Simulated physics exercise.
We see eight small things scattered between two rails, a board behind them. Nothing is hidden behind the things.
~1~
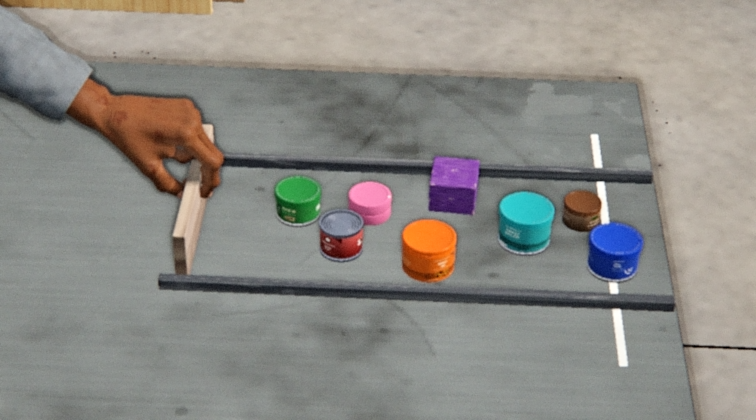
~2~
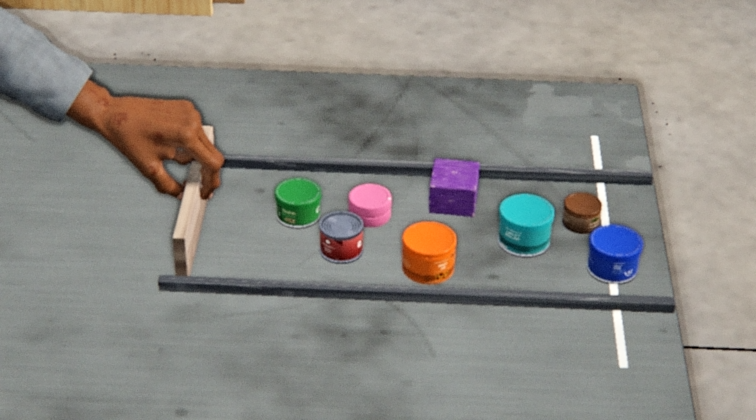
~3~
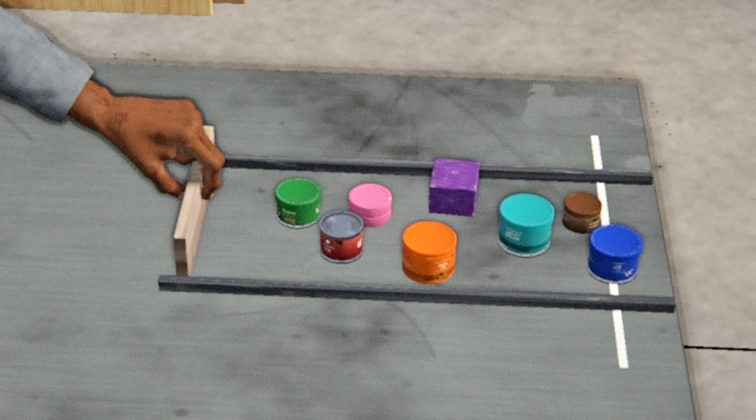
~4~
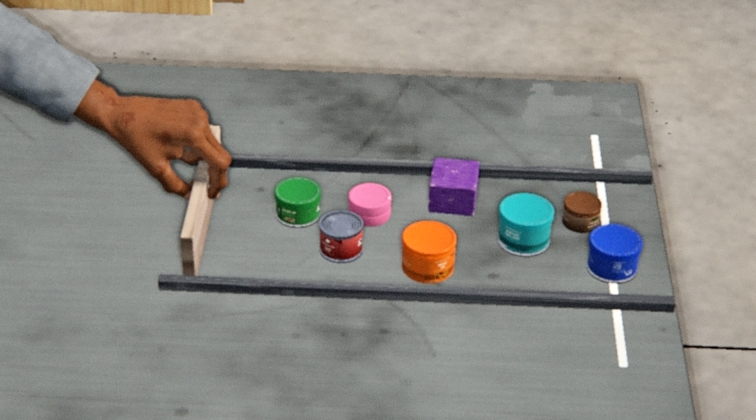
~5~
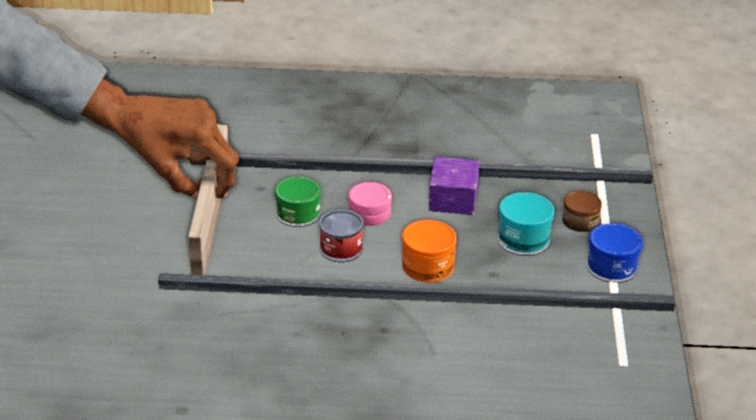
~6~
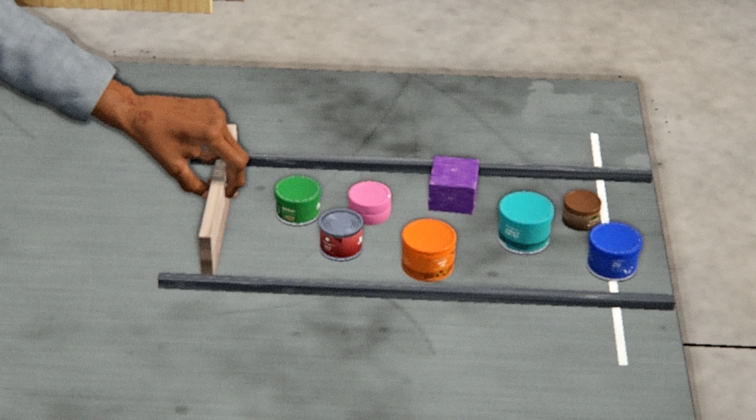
A hand held a wooden board still at the left end of two dark rails, then slid it slightly right toward the colorful tubs and purple block between them, which all stayed put.
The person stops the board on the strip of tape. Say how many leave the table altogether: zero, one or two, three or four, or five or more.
Outcome: The number that fall off is three or four.
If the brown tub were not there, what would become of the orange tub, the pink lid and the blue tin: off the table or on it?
The orange tub is kept, the pink lid falls, the blue tin goes over.
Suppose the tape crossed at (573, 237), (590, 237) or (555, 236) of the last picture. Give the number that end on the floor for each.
It would be 1, 1 and 0.
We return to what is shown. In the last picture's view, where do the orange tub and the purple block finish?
The orange tub at (641, 270), the purple block at (628, 182).
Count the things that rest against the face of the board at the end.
In contact: 4.
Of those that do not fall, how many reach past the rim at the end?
0 of them.
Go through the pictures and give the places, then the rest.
The first picture shows blue tin (614, 253); brown tub (582, 211); turquoise pot (525, 224); board (195, 199); tape (608, 239).
The second picture shows brown tub (582, 213); board (195, 201).
The third picture shows turquoise pot (525, 226); red pot (341, 238).
The fourth picture shows blue tin (614, 254); pink lid (370, 205).
The fifth picture shows brown tub (582, 212); green tin (298, 202).
The sixth picture shows blue tin (614, 252); brown tub (582, 211); turquoise pot (525, 224); board (220, 199); tape (607, 238).
A little later, none off yet; blue tin at rest near (614, 252); brown tub at rest near (582, 211); turquoise pot at rest near (525, 224).
Next, none off yet; blue tin moving near (621, 255); brown tub at rest near (585, 211); turquoise pot shifted about its own width near (576, 232).
When it is over, the number that fall off is three or four; down, pink lid, turquoise pot, brown tub and blue tin.
